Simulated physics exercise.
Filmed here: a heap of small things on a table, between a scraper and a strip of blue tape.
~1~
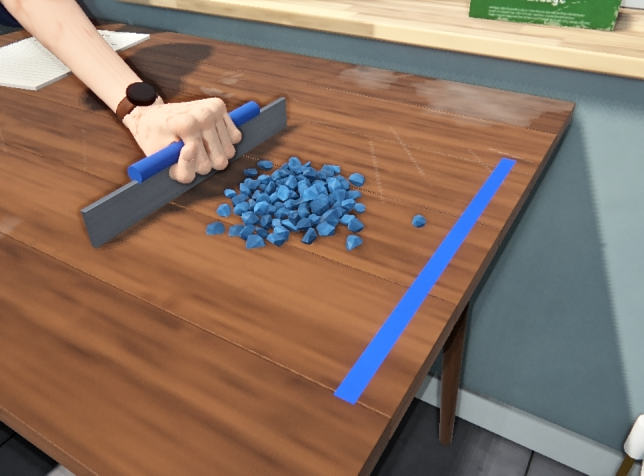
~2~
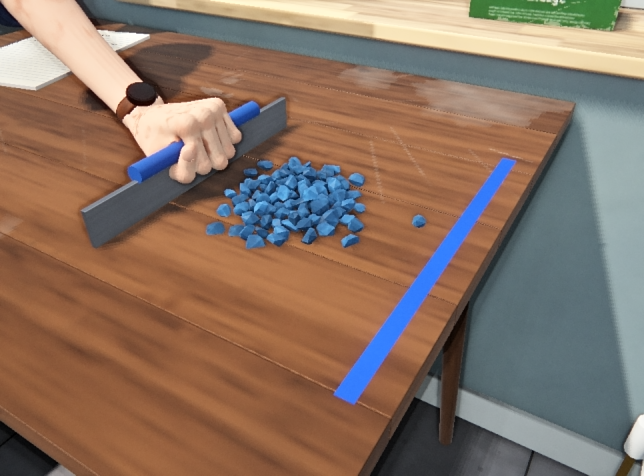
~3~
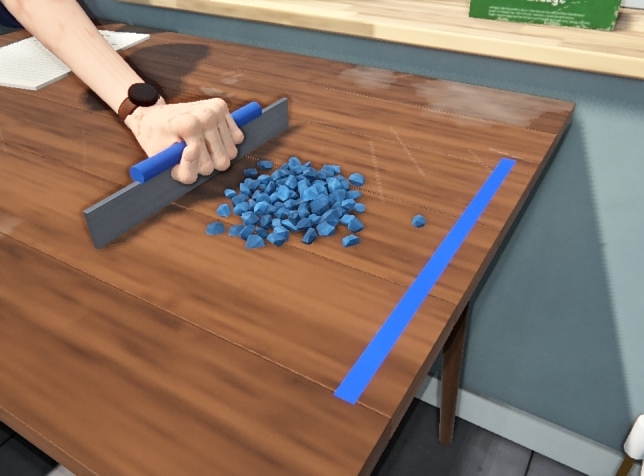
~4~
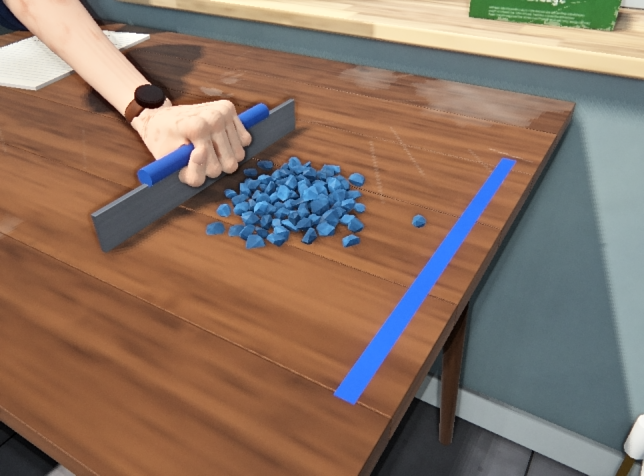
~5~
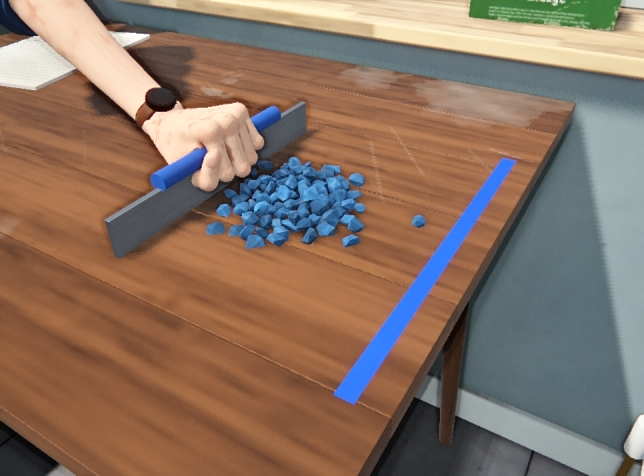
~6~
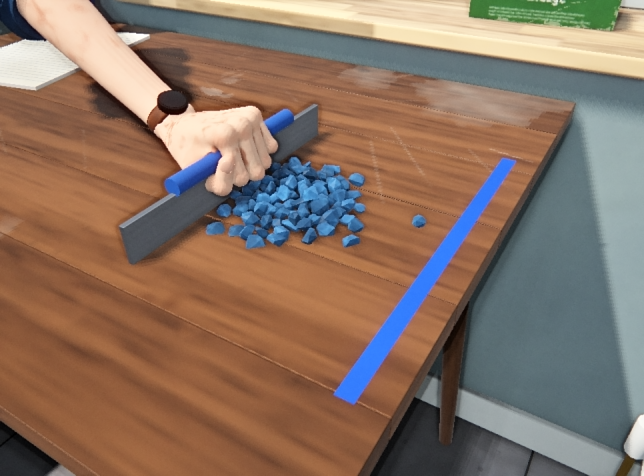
A hand gripping a gray scraper by its blue handle rested on a wooden table, then slid it slowly a short way right, up close to a heap of blue stones that stayed put.
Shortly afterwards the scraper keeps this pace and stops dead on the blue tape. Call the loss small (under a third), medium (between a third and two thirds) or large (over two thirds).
Large.
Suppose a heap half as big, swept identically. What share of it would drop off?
It would be roughly 70 percent.
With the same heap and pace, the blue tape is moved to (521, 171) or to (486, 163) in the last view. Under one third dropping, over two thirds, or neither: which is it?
For the first line it's more than two thirds, and for the second it's one to two thirds.
Soon after the last picture, scraper still moving, near (341, 183); heap all on the table, its front near (463, 233).
A little later, scraper stopped at the blue tape; heap about two thirds over the edge.
Later still, scraper stopped at the blue tape; heap most over the edge.
At rest, scraper stopped at the blue tape; heap most over the edge.
